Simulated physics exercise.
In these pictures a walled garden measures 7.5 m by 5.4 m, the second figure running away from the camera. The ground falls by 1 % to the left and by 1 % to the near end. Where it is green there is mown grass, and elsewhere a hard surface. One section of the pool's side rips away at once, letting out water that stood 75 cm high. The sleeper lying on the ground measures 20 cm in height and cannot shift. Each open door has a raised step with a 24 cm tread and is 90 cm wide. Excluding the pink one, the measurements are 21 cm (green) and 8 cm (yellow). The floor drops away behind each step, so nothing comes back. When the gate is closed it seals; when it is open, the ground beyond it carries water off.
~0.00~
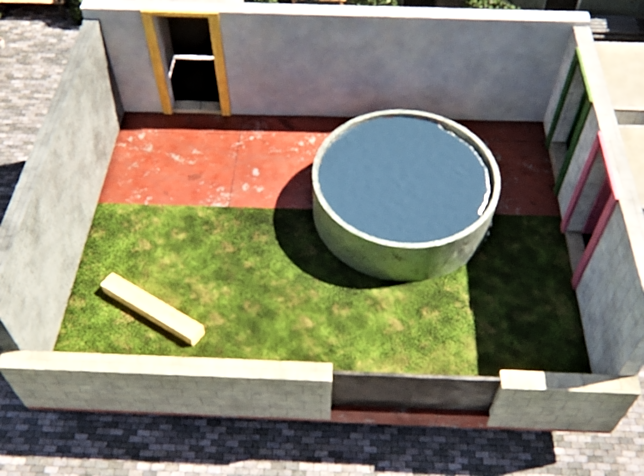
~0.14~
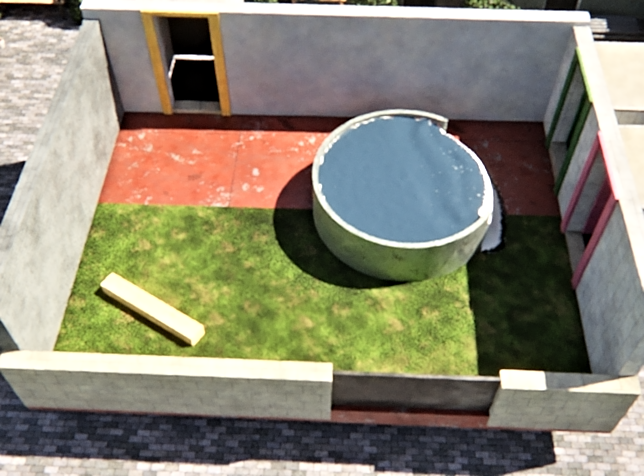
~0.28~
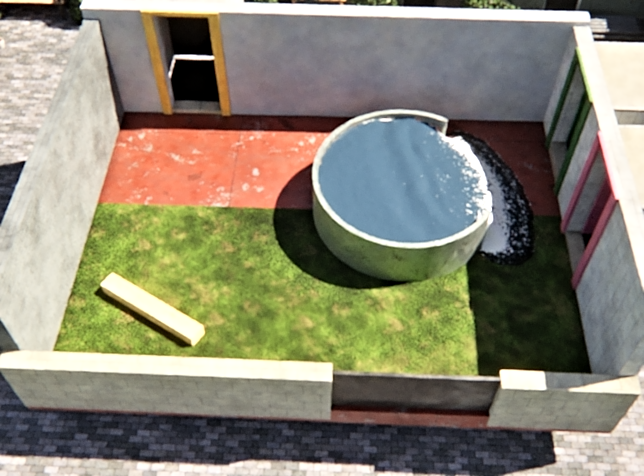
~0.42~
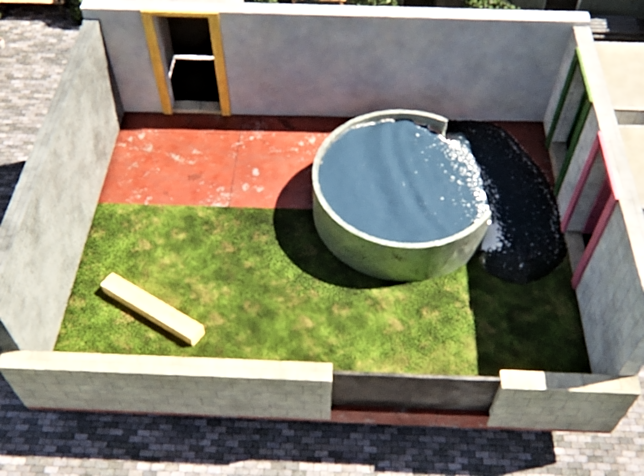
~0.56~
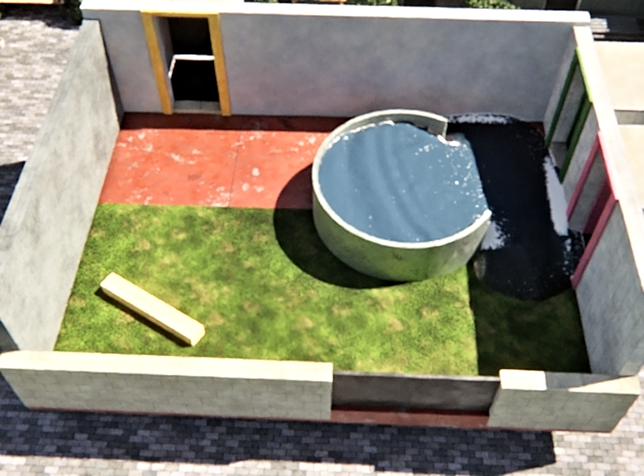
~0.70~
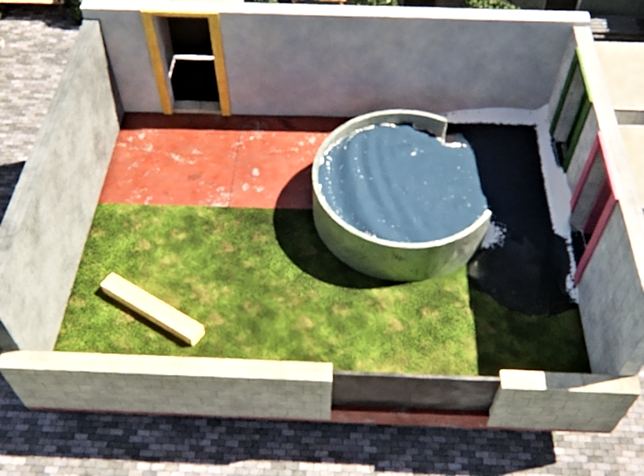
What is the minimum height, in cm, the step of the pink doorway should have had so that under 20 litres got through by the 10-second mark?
About 30 cm.
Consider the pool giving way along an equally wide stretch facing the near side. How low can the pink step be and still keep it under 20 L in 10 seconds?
You'd want it roughly 10.0 centimetres tall.
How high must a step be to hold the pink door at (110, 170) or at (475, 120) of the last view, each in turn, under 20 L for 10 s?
Roughly 14.0 cm, then roughly 34 cm.
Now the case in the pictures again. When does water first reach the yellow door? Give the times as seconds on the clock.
Yellow 3.2 s.
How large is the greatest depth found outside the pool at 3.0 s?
I'd estimate roughly 36 cm.
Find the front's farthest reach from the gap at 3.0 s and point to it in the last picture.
Front tip: Approx. (243, 121) px.
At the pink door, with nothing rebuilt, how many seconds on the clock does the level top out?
It peaks around 1.6 s.
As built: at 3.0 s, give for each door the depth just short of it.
Lab note, cm: Green 35; yellow 0; pink 20.
After 1.4 s water covers 20 % of the floor, deepest (56 cm) near (523, 157); 26 cm at the pink door, 94 litres in over its 7 cm step.
After 3.0 s water covers 35 % of the floor, deepest (36 cm) near (528, 128); 20 cm at the pink door, 262 litres in over its 7 cm step.
After 10.0 s water covers 95 % of the floor, deepest (18 cm) near (44, 383); 9 cm at the pink door, 410 litres in over its 7 cm step.
At the pink door as built, the water arrived by 0.6 s and peaked near 27 cm at 1.6 s.
Run again over the same 10 s with other heights there, 44 litres in over 26 cm, 6 litres over 35 cm. The limit of 20 litres is kept from about 30 cm up.
